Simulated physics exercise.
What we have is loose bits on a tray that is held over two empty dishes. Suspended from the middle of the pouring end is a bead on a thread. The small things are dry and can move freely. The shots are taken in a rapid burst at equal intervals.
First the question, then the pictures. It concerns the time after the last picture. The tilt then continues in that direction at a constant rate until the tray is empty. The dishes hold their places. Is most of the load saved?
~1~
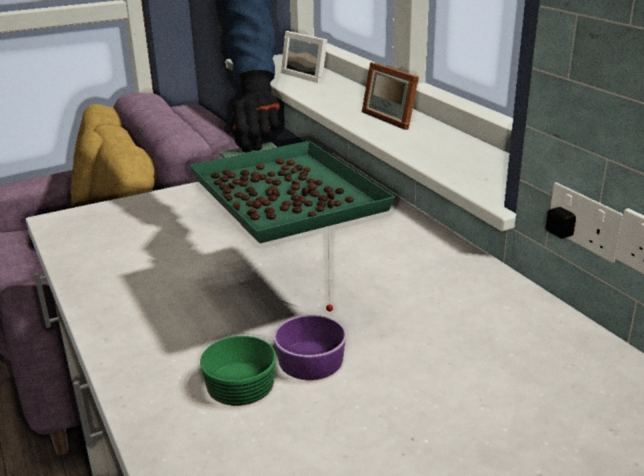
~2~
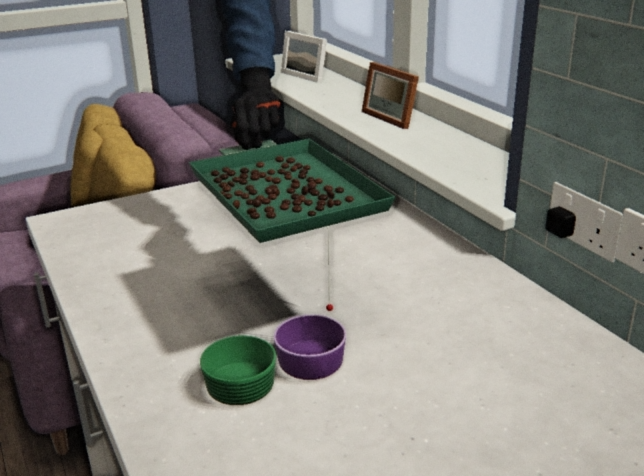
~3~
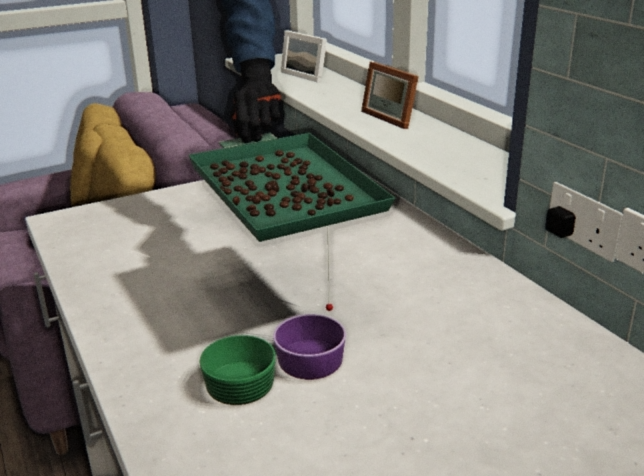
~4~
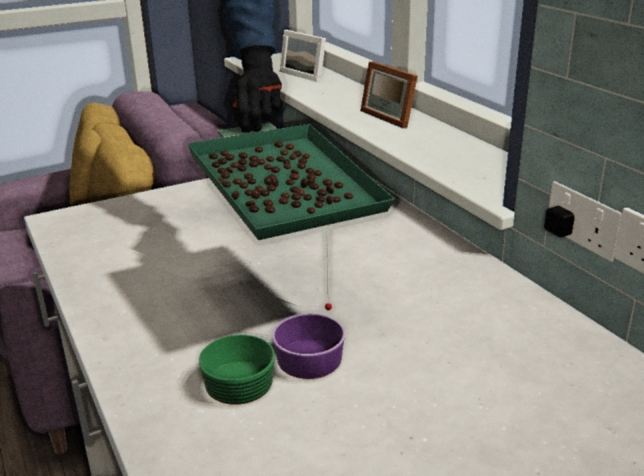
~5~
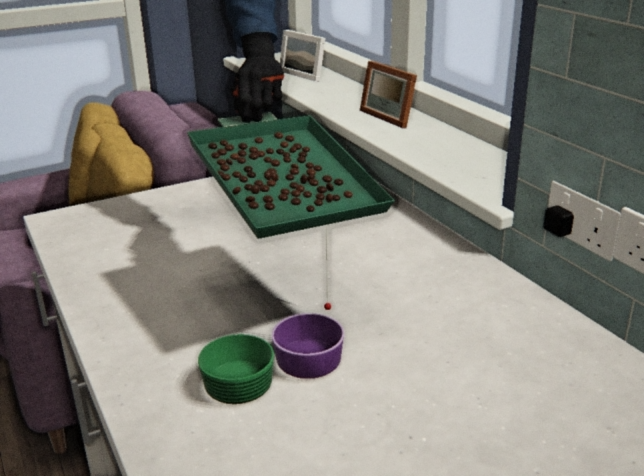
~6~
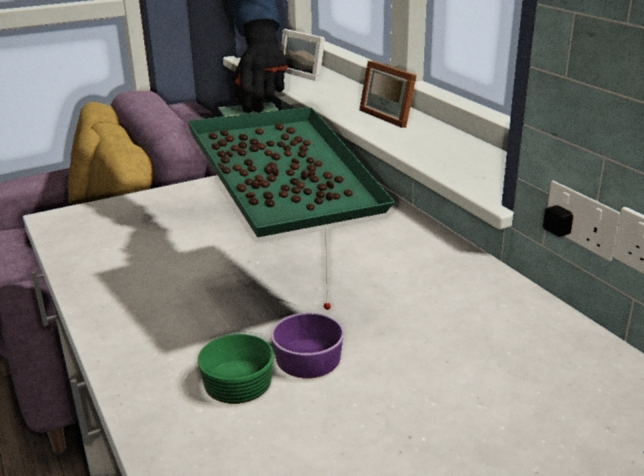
Most of it finds no dish.
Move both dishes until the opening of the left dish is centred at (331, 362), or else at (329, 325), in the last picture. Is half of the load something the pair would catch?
For the two tries in order: Not as much as half, exceeding half.
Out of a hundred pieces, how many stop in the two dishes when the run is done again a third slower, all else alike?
Near 10 in a hundred.
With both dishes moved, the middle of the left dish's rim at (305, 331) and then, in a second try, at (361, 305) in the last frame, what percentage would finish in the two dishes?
60 %, then 40 %.
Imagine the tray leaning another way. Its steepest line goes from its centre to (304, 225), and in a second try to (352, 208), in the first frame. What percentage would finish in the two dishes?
70 %, give or take, and then 0 %.
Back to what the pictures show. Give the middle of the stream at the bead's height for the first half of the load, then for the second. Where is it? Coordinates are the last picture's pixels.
The leading part at (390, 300), the rest of it at (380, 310).
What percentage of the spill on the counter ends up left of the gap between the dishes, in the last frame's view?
It comes out at roughly 0 percent.
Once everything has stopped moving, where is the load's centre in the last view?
I'd say the middle ends up at about (399, 348).
Soon, tray tipped steeply; all on the tray.
A while on, tray tipped right over; about half on the tray; a stray few in the right dish; about a quarter outside both; about a quarter in the air.
Towards the end, tray tipped past a quarter turn; a stray few in the right dish; nearly all outside both.
Finally, tray tipped past a quarter turn; none in the left dish; a stray few in the right dish; nearly all outside both.
